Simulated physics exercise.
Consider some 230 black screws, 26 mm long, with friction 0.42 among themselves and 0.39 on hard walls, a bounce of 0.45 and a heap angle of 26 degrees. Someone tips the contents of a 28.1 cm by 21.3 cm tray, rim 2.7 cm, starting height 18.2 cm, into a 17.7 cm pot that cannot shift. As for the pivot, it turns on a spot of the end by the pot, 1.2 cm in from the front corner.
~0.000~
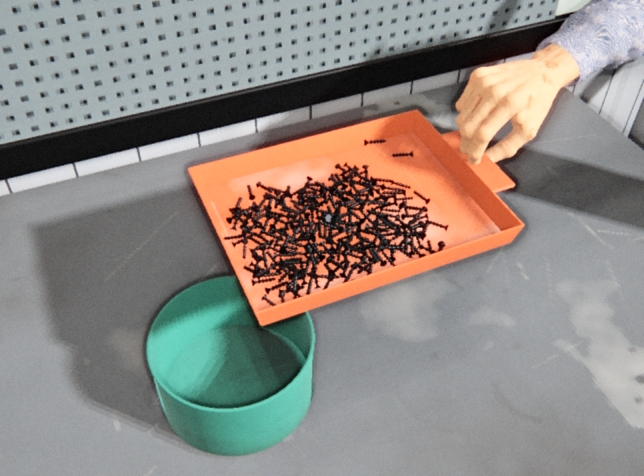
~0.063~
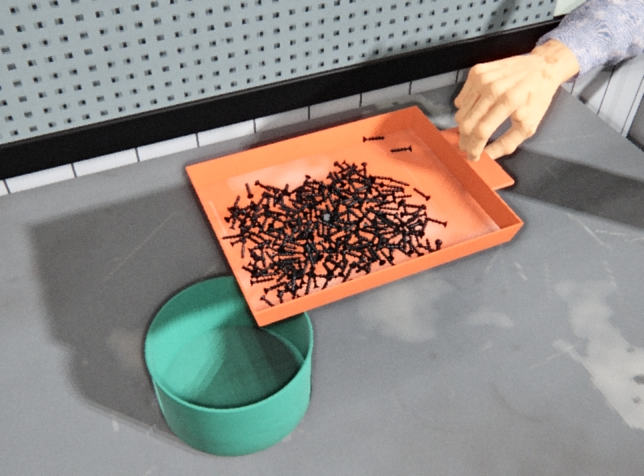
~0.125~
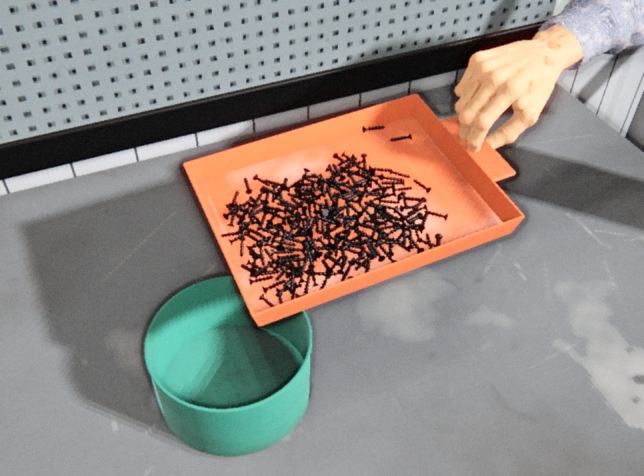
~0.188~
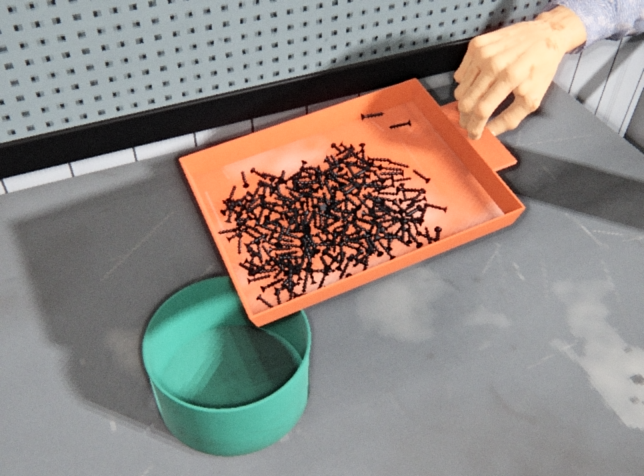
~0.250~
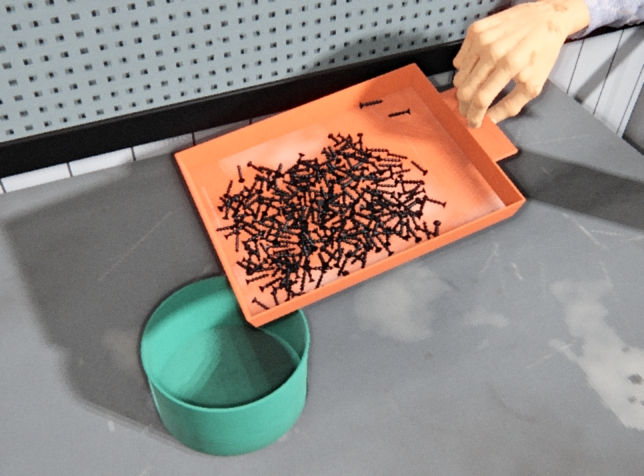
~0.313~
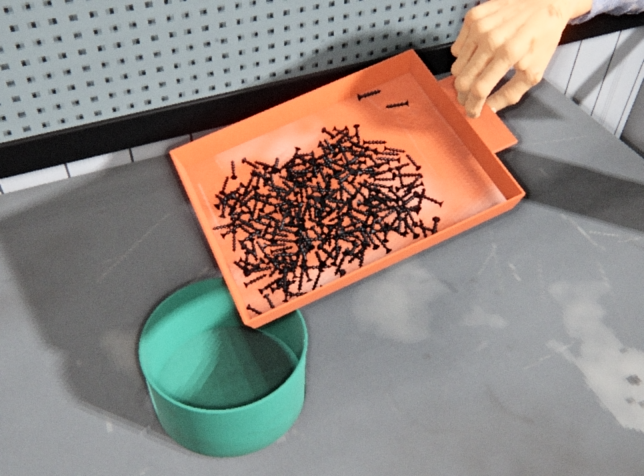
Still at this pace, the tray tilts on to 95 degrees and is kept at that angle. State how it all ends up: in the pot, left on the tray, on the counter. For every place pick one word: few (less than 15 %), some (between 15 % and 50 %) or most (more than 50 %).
Pot gets some, tray gets few, counter gets most.
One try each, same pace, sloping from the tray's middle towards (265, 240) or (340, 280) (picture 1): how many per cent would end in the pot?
Approximately 75 percent, then 5 percent.
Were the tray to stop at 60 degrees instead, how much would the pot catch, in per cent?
Around 5 in a hundred.
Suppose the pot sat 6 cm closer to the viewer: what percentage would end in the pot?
With that change it comes to something like 100 in a hundred.
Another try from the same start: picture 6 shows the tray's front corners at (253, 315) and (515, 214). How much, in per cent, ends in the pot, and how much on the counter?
Final per cent - pot 5, counter 95.
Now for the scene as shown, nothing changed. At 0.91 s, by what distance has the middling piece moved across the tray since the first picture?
Around 6 centimetres.
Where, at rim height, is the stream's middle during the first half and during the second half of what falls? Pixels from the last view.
I'd mark about (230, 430) for the first half, then (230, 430) for the second.
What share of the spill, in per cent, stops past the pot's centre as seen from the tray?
Share past the middle: Roughly 80 percent.
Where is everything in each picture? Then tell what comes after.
Tray tilt 0 degrees, front corners at (260, 307) and (516, 223); middle of the pieces at (337, 226); pot at (231, 337), in the first picture.
Tray tilt 1 degrees, front corners at (258, 307) and (515, 221); middle of the pieces at (336, 225), in the second picture.
Tray tilt 4 degrees, front corners at (257, 309) and (516, 214), lowest corner left front; middle of the pieces at (335, 220), in the third picture.
Tray tilt 8 degrees, front corners at (254, 311) and (516, 206), lowest corner left front; middle of the pieces at (333, 214), in the fourth picture.
Tray tilt 12 degrees, front corners at (252, 312) and (516, 198), lowest corner left front; middle of the pieces at (330, 209), in the fifth picture.
Tray tilt 16 degrees, front corners at (249, 315) and (516, 192), lowest corner left front; middle of the pieces at (328, 205); pot at (224, 339). The tray's pace is about 65 degrees a second, in the sixth picture.
After 0.91 s, tilt 53 degrees; the tray holds 100 %, the pot 0 %.
After 1.30 s, tilt 78 degrees; the tray holds 85 %, the pot 0 %.
After 1.78 s, tilt 95 degrees; the tray holds 5 %, the pot 20 %.
By 2.6 s all is still; pot 25 %, tray 0 %, counter 75 %.
